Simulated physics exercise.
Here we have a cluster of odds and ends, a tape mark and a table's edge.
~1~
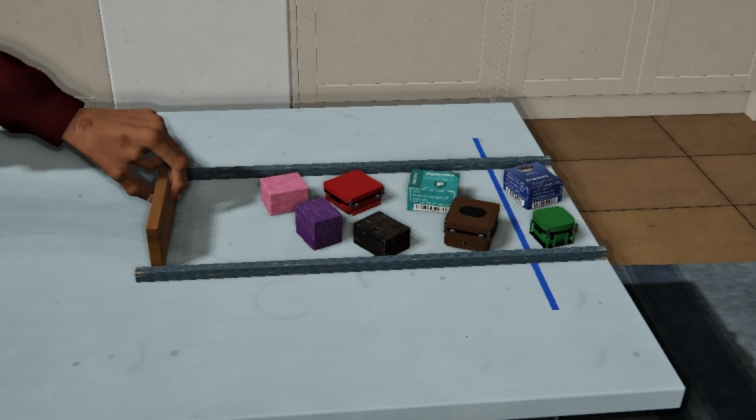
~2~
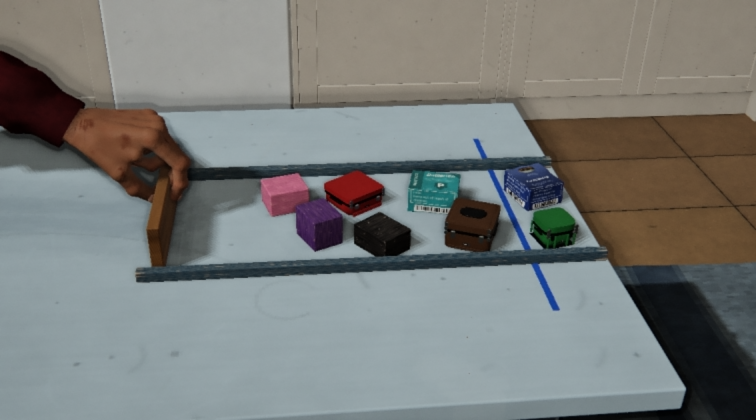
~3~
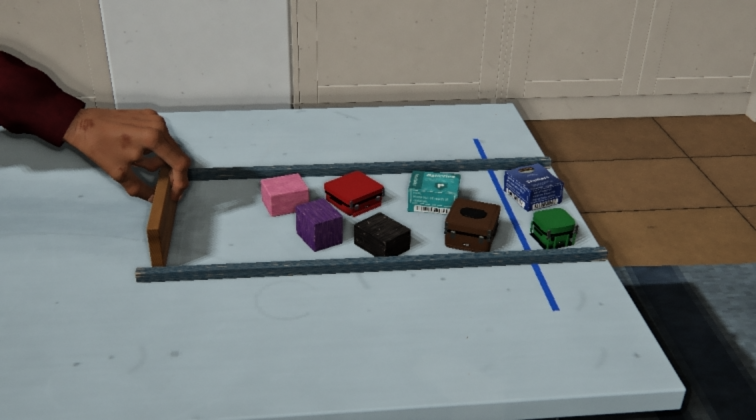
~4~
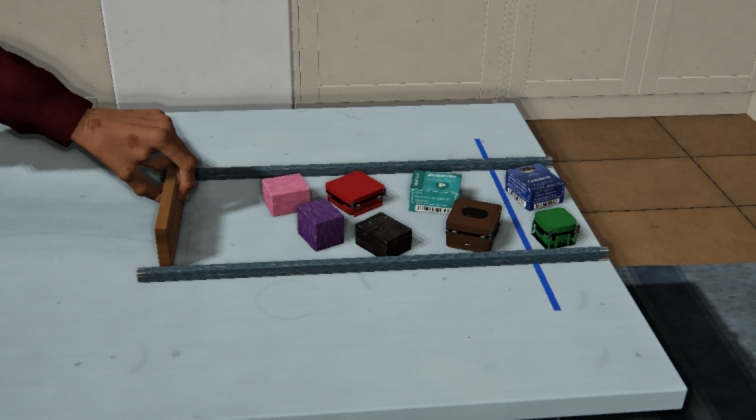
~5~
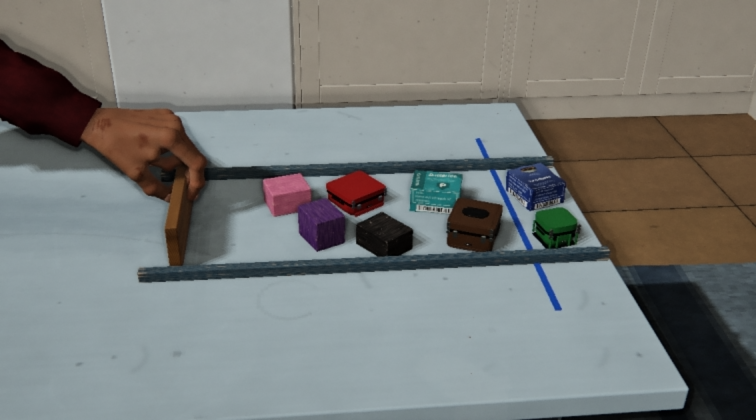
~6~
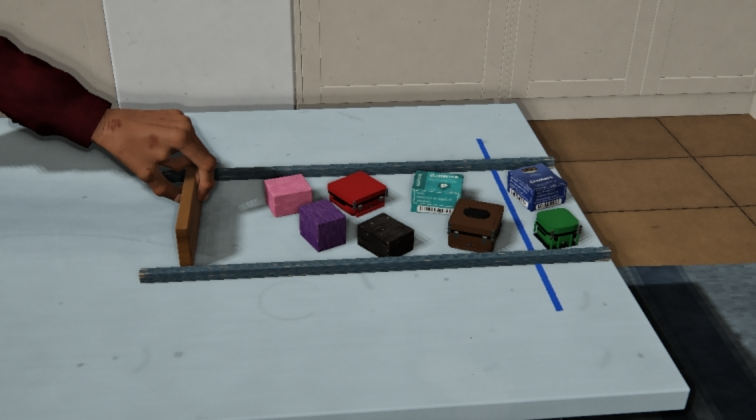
On a pale tabletop beside a brown tiled floor, seen from above at an angle, two dark parallel rails run toward the table's right edge. Between them sit pink, purple, red, black, turquoise and brown blocks and boxes, with blue and green ones farthest right by a slanting blue tape line. A dark-sleeved hand at left slides an upright wooden board slightly rightward, without touching the objects, while the view stays almost still.
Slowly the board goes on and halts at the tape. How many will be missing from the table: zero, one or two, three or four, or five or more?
The number that fall off is three or four.
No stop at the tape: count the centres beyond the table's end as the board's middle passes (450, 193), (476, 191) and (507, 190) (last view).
In that order 1, 3 and 4.
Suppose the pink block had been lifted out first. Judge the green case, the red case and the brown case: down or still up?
The green case comes down; the red case remains up; the brown case comes down.
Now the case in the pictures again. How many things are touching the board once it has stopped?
2 of them.
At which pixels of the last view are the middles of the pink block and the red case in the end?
Near (527, 188) and (569, 194).
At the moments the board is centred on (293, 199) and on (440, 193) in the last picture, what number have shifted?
2 and 8.
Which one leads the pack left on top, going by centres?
The red case ends nearest.
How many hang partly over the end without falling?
It comes to 1.
A little later, none off yet; blue box at rest near (536, 187); green case at rest near (557, 229); brown case at rest near (476, 227).
Next, none off yet; blue box at rest near (536, 187); green case at rest near (557, 229); brown case moving near (486, 226).
Later still, one off so far; blue box dropping near (602, 315); green case shifted about its own width near (609, 229); brown case shifted well along near (566, 221).
When it is over, the number that fall off is three or four; down, turquoise box, brown case, green case and blue box.
